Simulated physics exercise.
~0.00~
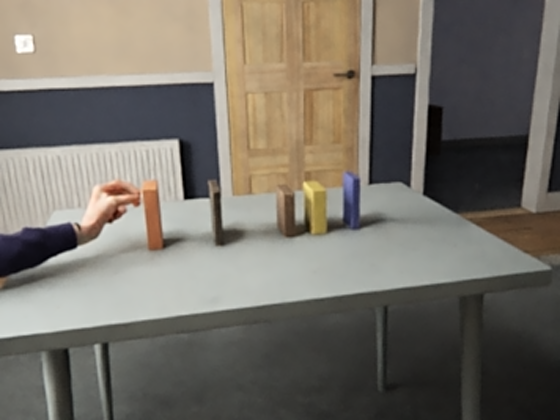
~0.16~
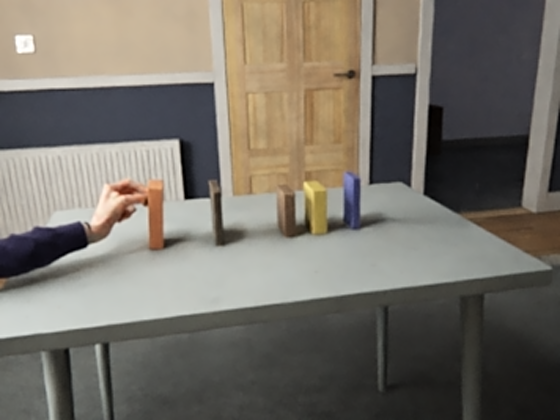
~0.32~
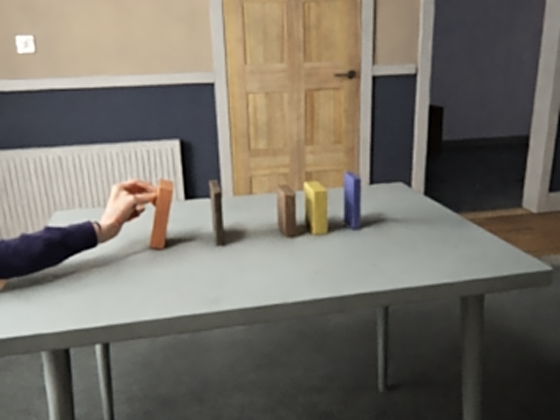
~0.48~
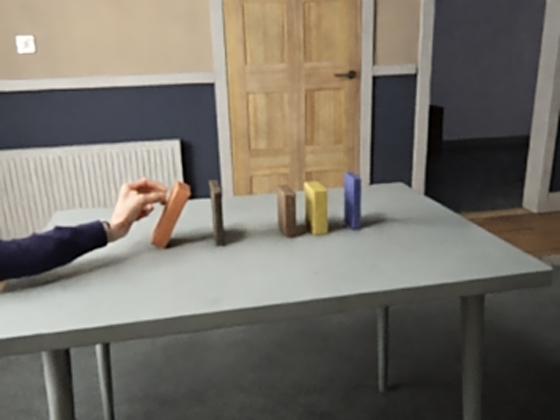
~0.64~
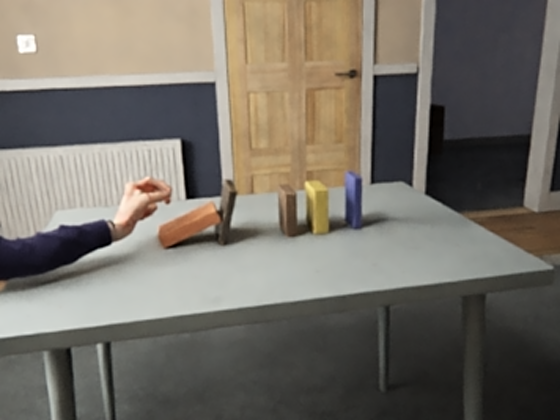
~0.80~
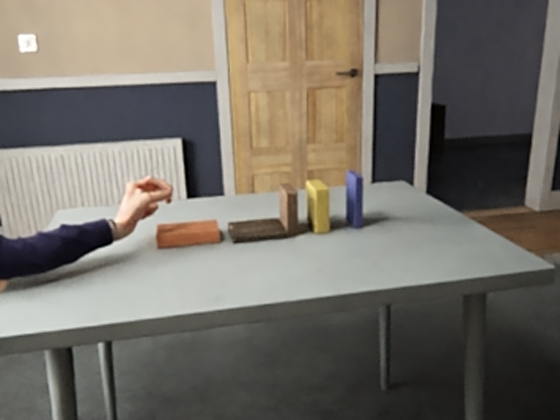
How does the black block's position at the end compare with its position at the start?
At the start the black block stands upright on the table. By the end it has toppled to the right and lies on its side.
